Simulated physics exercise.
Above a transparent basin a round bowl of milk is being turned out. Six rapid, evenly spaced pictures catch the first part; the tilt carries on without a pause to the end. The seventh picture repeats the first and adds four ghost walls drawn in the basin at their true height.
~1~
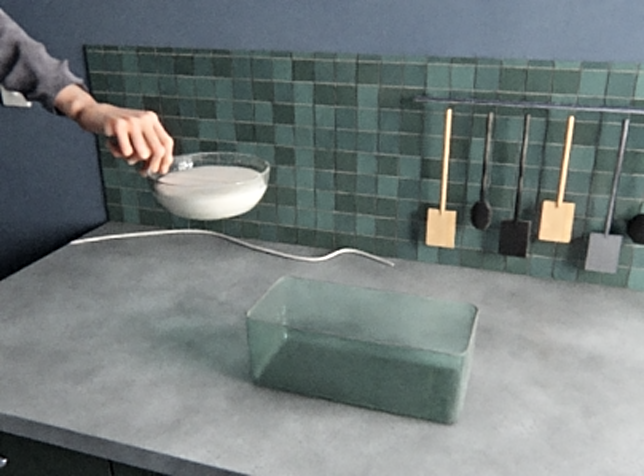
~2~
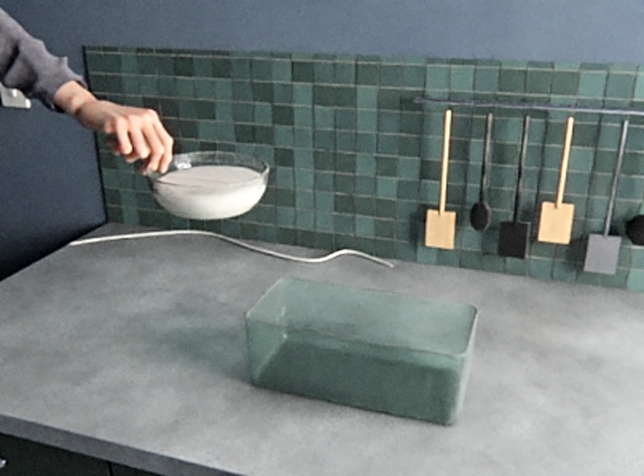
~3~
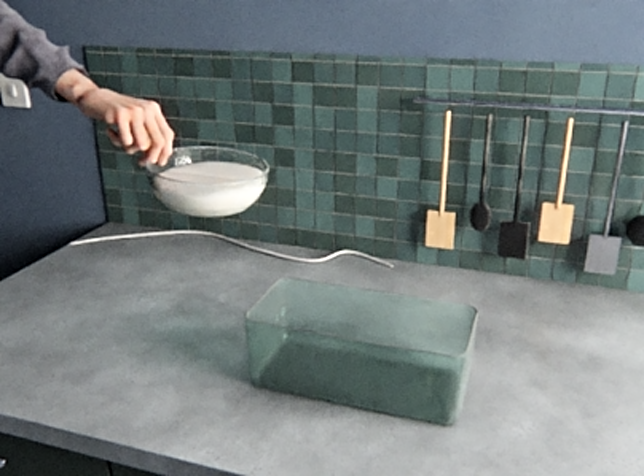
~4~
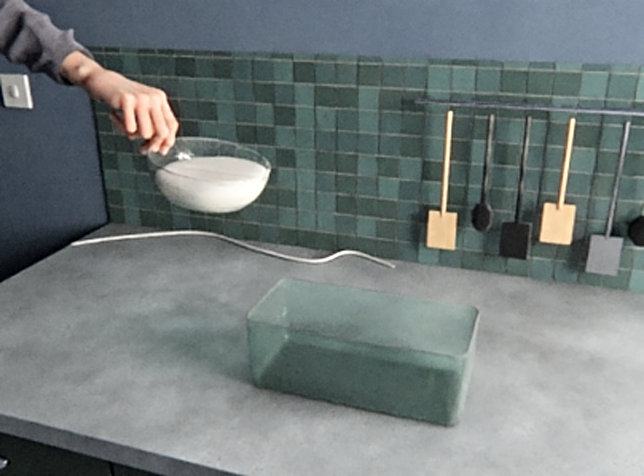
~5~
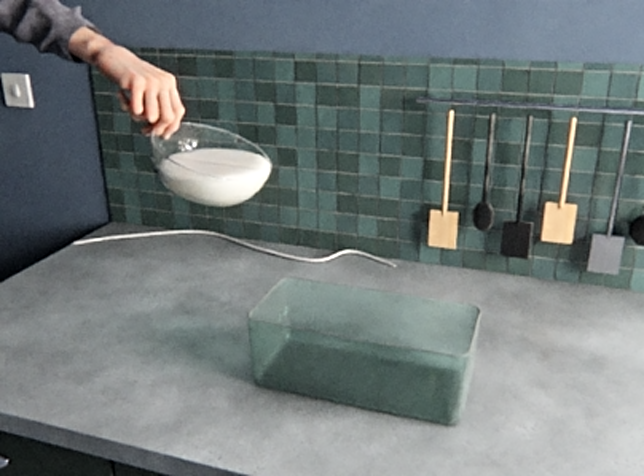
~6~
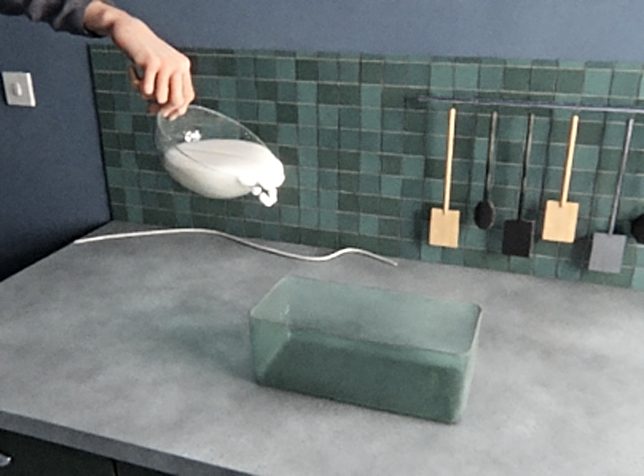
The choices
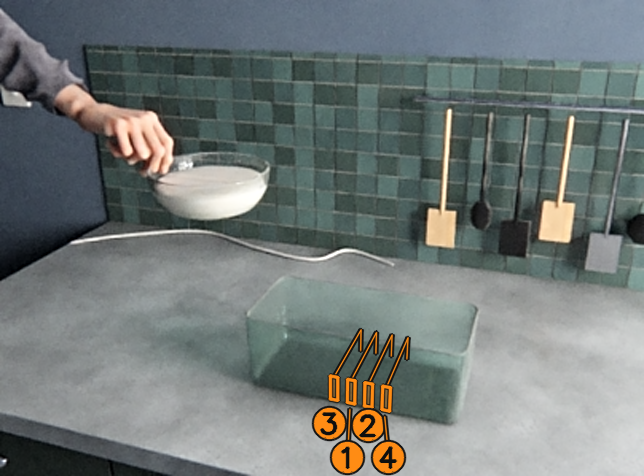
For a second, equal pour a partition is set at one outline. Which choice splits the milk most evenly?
3 works best here.
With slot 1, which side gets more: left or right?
The left one.
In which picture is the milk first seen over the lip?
In picture 5.
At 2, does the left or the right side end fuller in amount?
The left one.
On the marked copy, 1 at (349, 409); 2 at (367, 412); 3 at (332, 405); 4 at (384, 416).
For slot 1, about 82 % ends left of the wall and 16 % right of it.
For slot 2, about 89 % ends left of the wall and 9 % right of it.
For slot 3, about 46 % ends left of the wall and 52 % right of it.
For slot 4, about 85 % ends left of the wall and 13 % right of it.
